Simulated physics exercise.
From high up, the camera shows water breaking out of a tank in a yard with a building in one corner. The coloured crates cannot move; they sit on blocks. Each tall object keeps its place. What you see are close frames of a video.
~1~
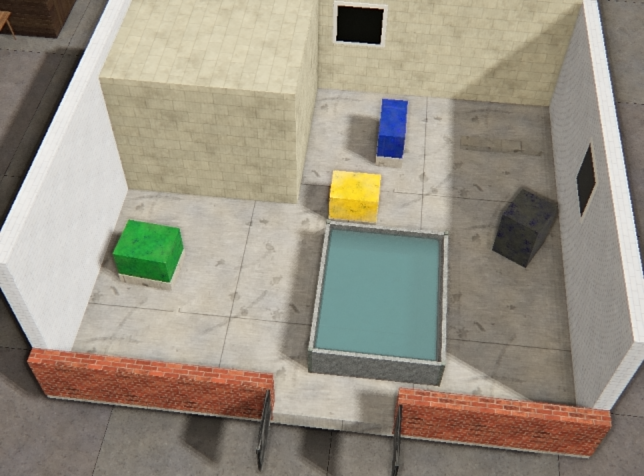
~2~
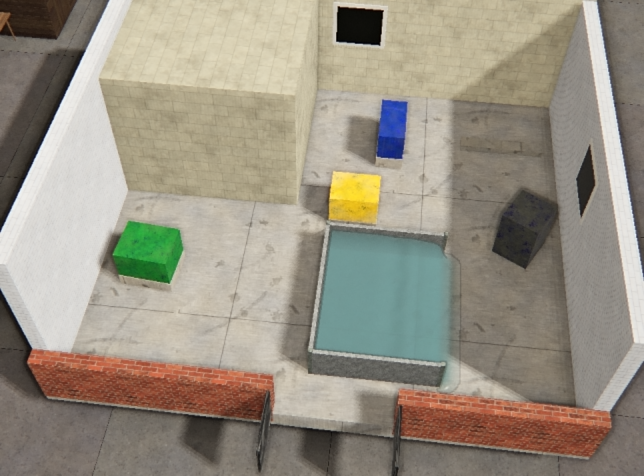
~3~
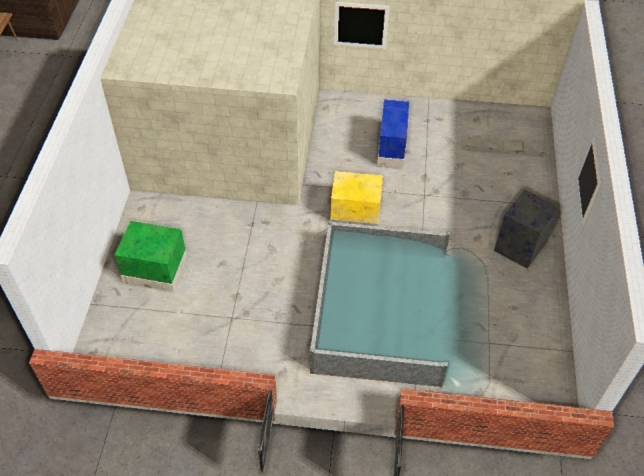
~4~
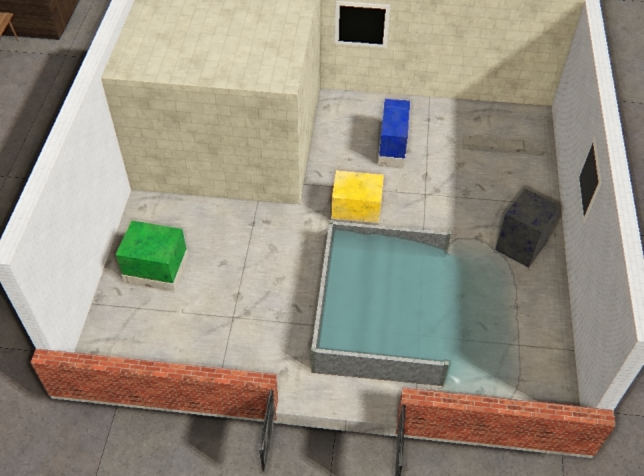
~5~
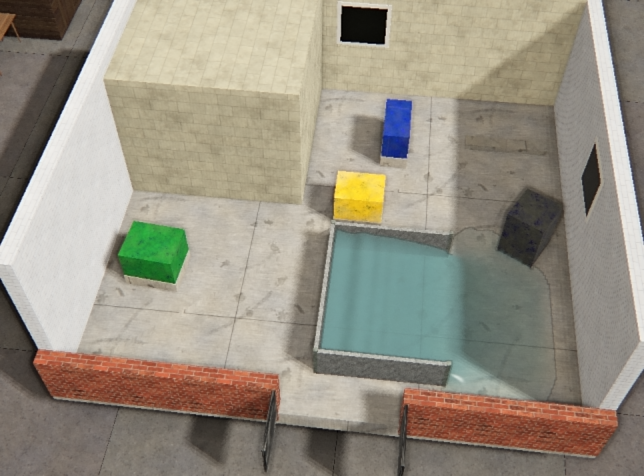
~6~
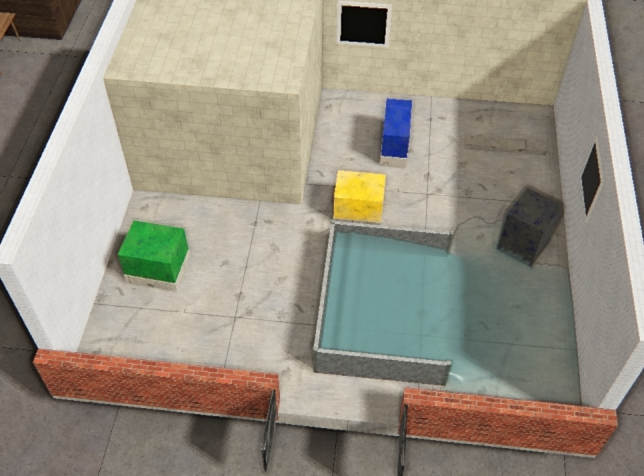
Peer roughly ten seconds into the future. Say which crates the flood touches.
In the end the green crate is never reached. The yellow crate is never reached. The blue crate is never reached.
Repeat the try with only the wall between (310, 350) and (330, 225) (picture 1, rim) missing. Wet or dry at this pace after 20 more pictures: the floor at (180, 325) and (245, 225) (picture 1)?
Going through them in turn, the first is drenched and the second is drenched.
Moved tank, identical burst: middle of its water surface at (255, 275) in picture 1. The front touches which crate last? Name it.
It is the green one.
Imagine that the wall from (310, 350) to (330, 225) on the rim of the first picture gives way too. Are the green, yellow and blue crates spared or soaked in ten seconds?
Green gets drenched, yellow gets drenched, blue stays untouched.
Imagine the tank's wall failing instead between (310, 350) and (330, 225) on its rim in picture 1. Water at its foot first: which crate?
It's the green-painted one.
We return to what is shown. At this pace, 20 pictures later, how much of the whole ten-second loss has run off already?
I get 0 percent.
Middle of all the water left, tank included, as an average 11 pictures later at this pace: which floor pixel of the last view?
I'd say around (482, 321).
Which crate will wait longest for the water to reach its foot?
Note: The one in green.
A moment on, water covers 20 % of the floor; the green crate not reached, the yellow crate not reached, the blue crate not reached.
Next, water covers 25 % of the floor; the green crate not reached, the yellow crate not reached, the blue crate not reached.
Then, water covers 40 % of the floor; the green crate not reached, the yellow crate not reached, the blue crate not reached.
Later, water covers 65 % of the floor; the green crate not reached, the yellow crate water round its plinth, the blue crate water round its plinth.
In the end, water covers 80 % of the floor; the green crate stayed above the water, the yellow crate stayed above the water, the blue crate stayed above the water.
